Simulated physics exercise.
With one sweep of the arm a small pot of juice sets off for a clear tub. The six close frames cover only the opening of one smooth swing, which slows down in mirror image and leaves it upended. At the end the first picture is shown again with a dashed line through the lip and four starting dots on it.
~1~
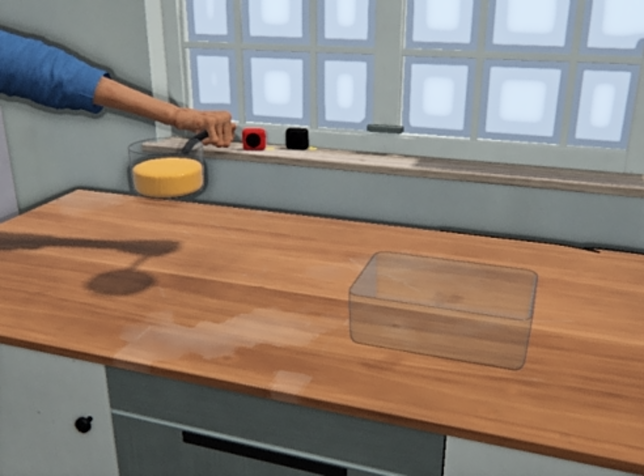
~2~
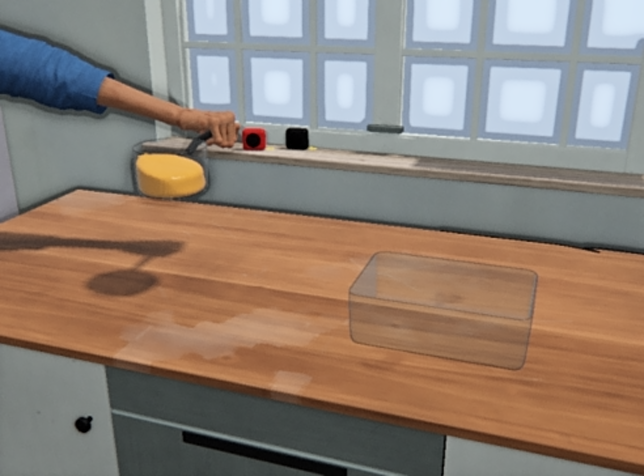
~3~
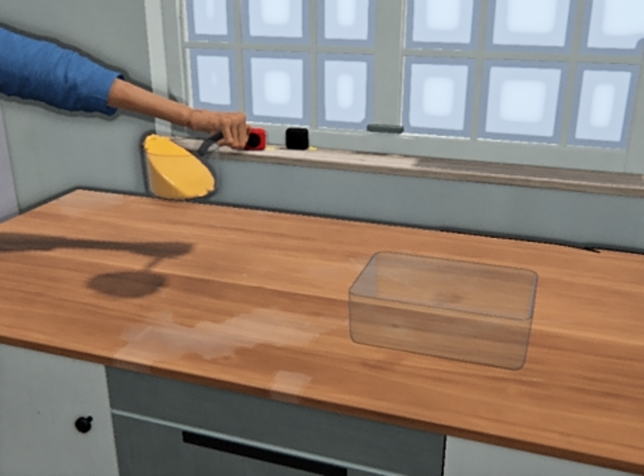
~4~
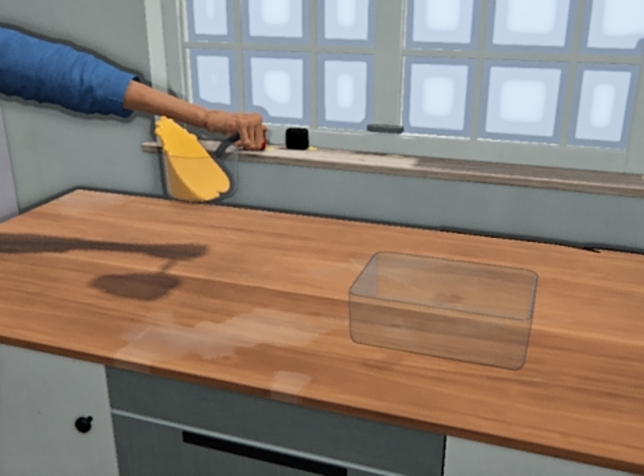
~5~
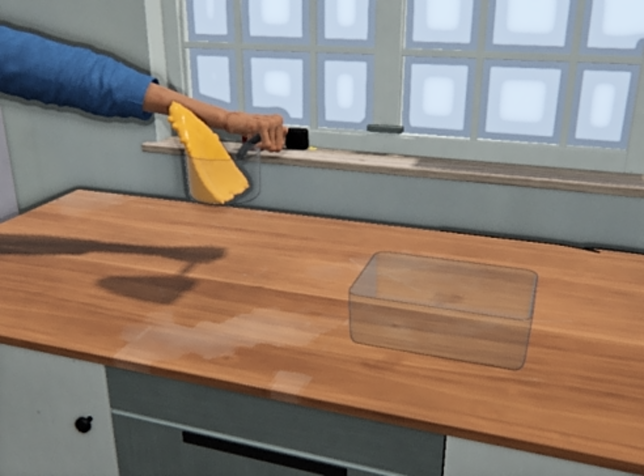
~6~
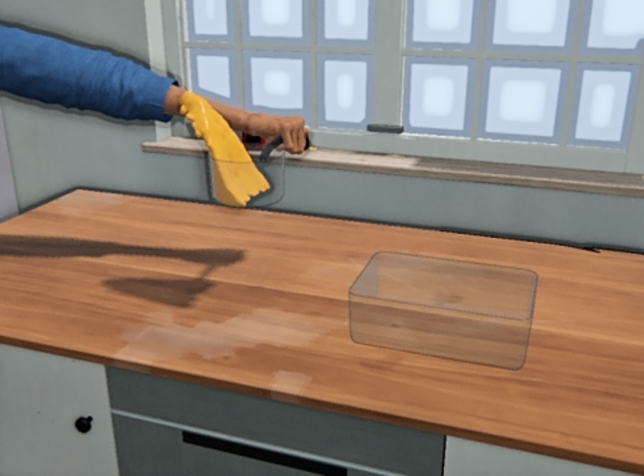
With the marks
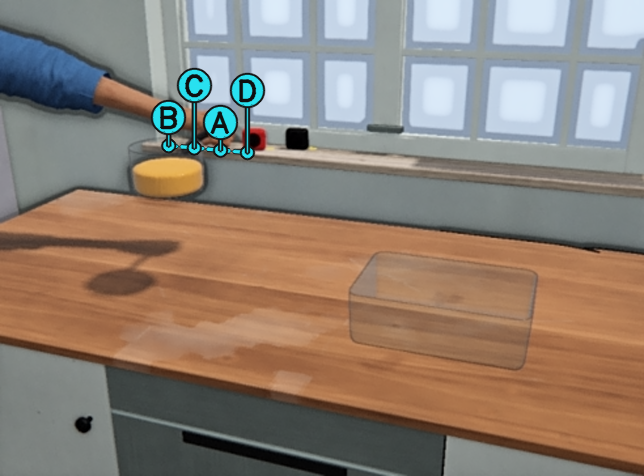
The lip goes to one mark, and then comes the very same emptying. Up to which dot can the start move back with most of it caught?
A will do.
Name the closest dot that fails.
Here it is dot C.
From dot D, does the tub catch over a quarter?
Yes, it does.
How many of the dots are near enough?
Two.
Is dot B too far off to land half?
Yes, it does.
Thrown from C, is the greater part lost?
Yes, it does.
In cyan, A at (220, 150); B at (168, 145); C at (194, 147); D at (247, 152).
Choosing A, about 67 % lands in the tub, 11 % falls short and 21 % goes beside or beyond.
Choosing B, about 20 % lands in the tub, 64 % falls short and 16 % goes beside or beyond.
Choosing C, about 27 % lands in the tub, 53 % falls short and 20 % goes beside or beyond.
Choosing D, about 68 % lands in the tub, 5 % falls short and 28 % goes beside or beyond.
